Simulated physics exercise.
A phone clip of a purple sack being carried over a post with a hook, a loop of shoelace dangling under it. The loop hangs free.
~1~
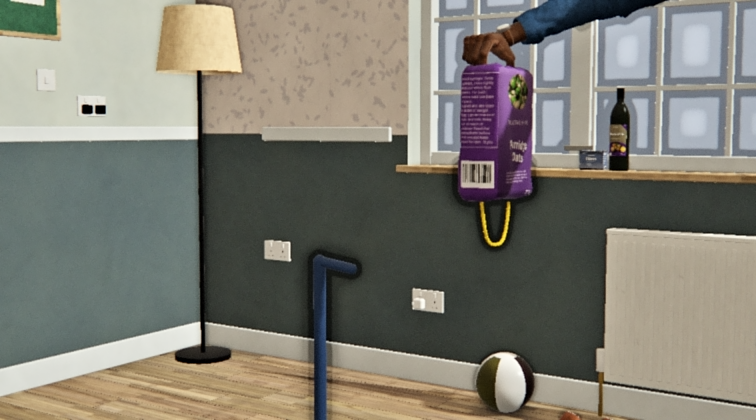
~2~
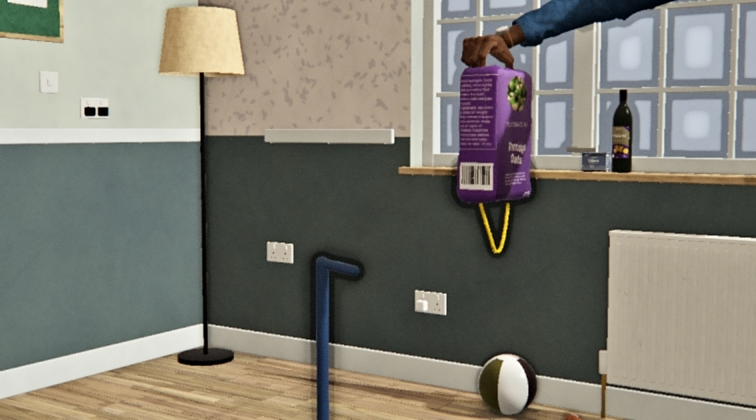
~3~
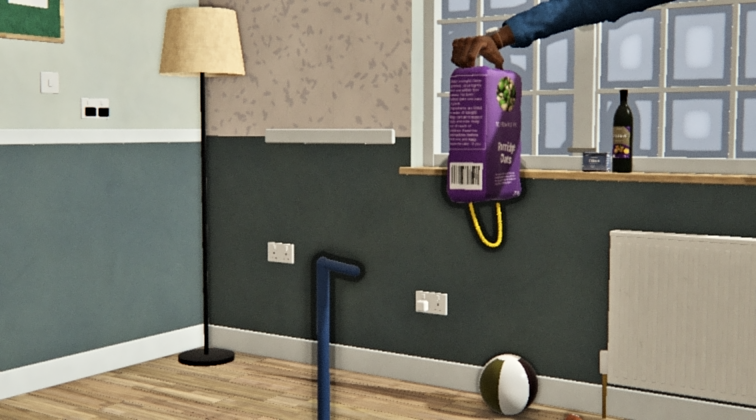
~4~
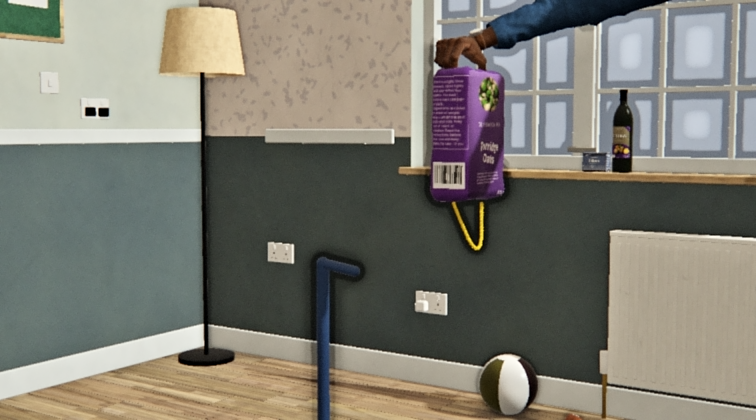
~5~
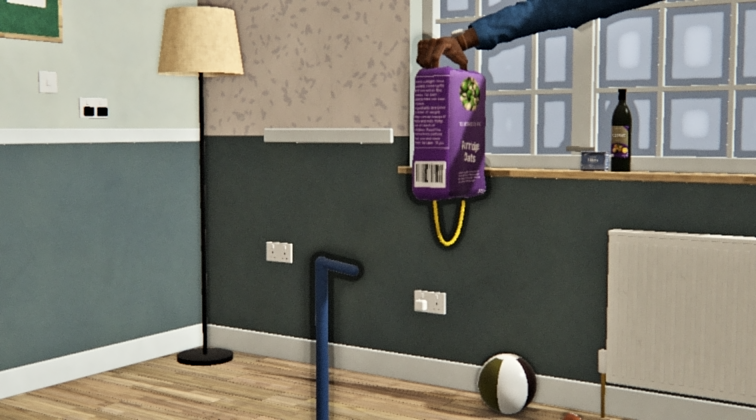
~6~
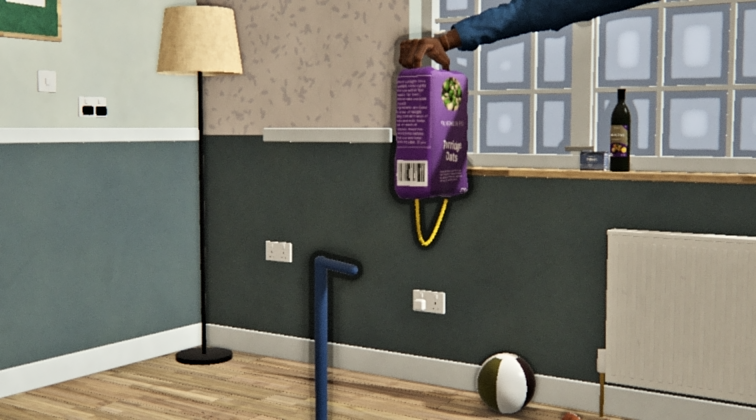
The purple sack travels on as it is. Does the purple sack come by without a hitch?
The purple sack passes clear.
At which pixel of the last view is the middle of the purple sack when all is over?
Around (219, 133).
Then, 0.82 s past the final frame, sack over the post near (327, 133).
Then, 1.54 s past the final frame, sack past the post near (245, 133).
When it is over, sack past the post near (219, 132). The purple sack goes by freely.
